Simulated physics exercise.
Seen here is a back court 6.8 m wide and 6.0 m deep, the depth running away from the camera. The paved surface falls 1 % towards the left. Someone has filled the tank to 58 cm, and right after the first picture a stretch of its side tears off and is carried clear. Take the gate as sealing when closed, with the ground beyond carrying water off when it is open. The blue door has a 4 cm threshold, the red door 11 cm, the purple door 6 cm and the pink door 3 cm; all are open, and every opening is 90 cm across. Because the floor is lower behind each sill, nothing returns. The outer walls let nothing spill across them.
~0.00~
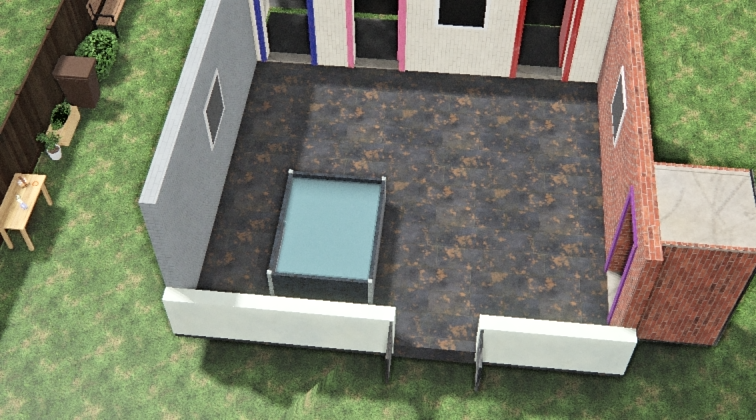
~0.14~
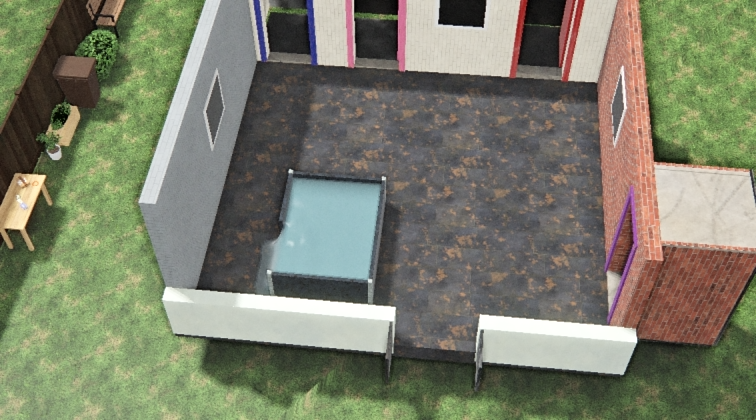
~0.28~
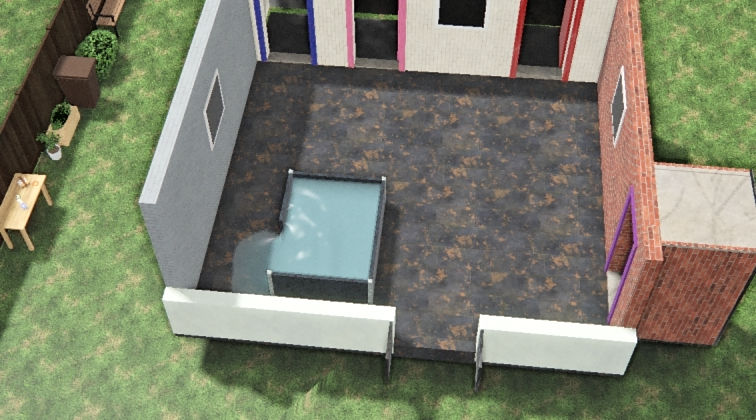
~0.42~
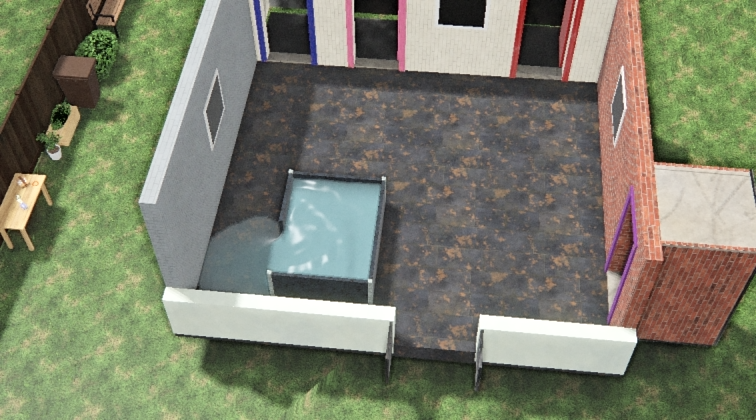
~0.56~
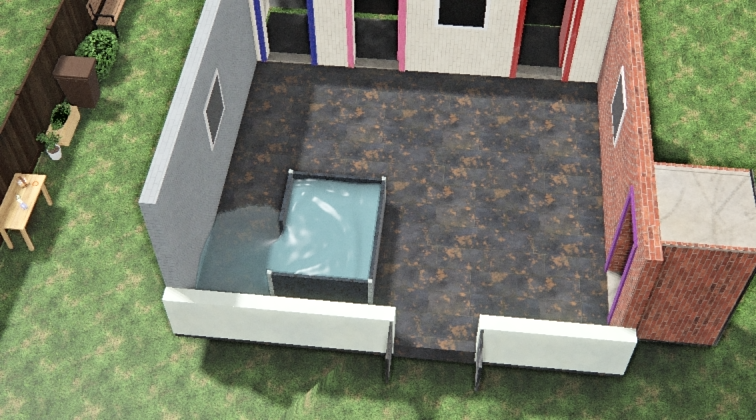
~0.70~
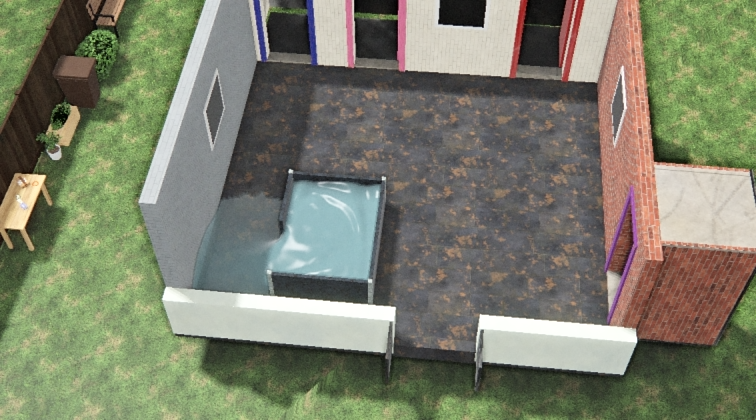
Water pouring from a gap in the left side of a rectangular tank, spreading across dark paving to the grey wall.
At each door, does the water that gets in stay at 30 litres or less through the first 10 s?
The blue door lets the inflow top the limit; the red door holds the inflow within the limit; the purple door holds the inflow within the limit; the pink door lets the inflow top the limit.
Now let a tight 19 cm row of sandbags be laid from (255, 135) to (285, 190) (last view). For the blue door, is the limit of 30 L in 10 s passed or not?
Well, at blue the limit is broken.
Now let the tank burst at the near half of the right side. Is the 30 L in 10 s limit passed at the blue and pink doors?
Result against the limit at blue: Limit held; result at pink: Limit held.
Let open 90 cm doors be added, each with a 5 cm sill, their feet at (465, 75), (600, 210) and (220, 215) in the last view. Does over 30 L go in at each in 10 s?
In turn: Not over, not over, above.
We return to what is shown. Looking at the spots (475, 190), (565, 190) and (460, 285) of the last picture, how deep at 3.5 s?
In that order: 0, 0 and 2 cm.
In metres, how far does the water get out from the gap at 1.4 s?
Distance: Approx. 3.0 m.
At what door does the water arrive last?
I'd say the red one.
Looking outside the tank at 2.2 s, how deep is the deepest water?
Peak depth: Approx. 40 cm.
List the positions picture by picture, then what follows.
The tank at (329, 227) is whole and still, 58 cm deep, in the first picture.
Water pours out at (279, 261) and has run 0.6 m, to (265, 295); typically 8 cm deep outside, 58 cm at the tank's back, in the second picture.
The front is at (245, 243), 0.9 m from the gap at (280, 262); 0.8 m2 of floor is under water; 58 cm left at the back of the tank, in the third picture.
The front is at (208, 248), 1.3 m from the gap at (280, 263); 1.9 m2 of floor is under water; 56 cm left at the back of the tank, in the fourth picture.
The front is at a hidden place, 1.6 m from the gap at (280, 263); 2.5 m2 of floor is under water; 50 cm left at the back of the tank, in the fifth picture.
The front is at (220, 205), 1.8 m from the gap at (280, 263); 2.6 m2 of floor is under water; 49 cm left at the back of the tank, in the sixth picture.
After 1.4 s water covers 10 % of the floor and is deepest (51 cm) near (190, 314); blue door not reached, red door not reached, purple door not reached, pink door not reached.
After 2.2 s water covers 20 % of the floor and is deepest (40 cm) near (190, 314); blue door not reached, red door not reached, purple door not reached, pink door not reached.
After 3.5 s water covers 45 % of the floor and is deepest (26 cm) near (190, 314); blue door 13 cm at the sill, 29 L in, red door not reached, purple door not reached, pink door not reached.
After 6.0 s water covers 60 % of the floor and is deepest (16 cm) near (190, 314); blue door 12 cm at the sill, 148 L in, red door 1 cm at the sill, 0 L in, purple door 6 cm at the sill, 5 L in, pink door 8 cm at the sill, 40 L in.
After 10.0 s water covers 85 % of the floor and is deepest (10 cm) near (198, 287); blue door 8 cm at the sill, 233 L in, red door 2 cm at the sill, 0 L in, purple door 2 cm at the sill, 6 L in, pink door 5 cm at the sill, 69 L in.
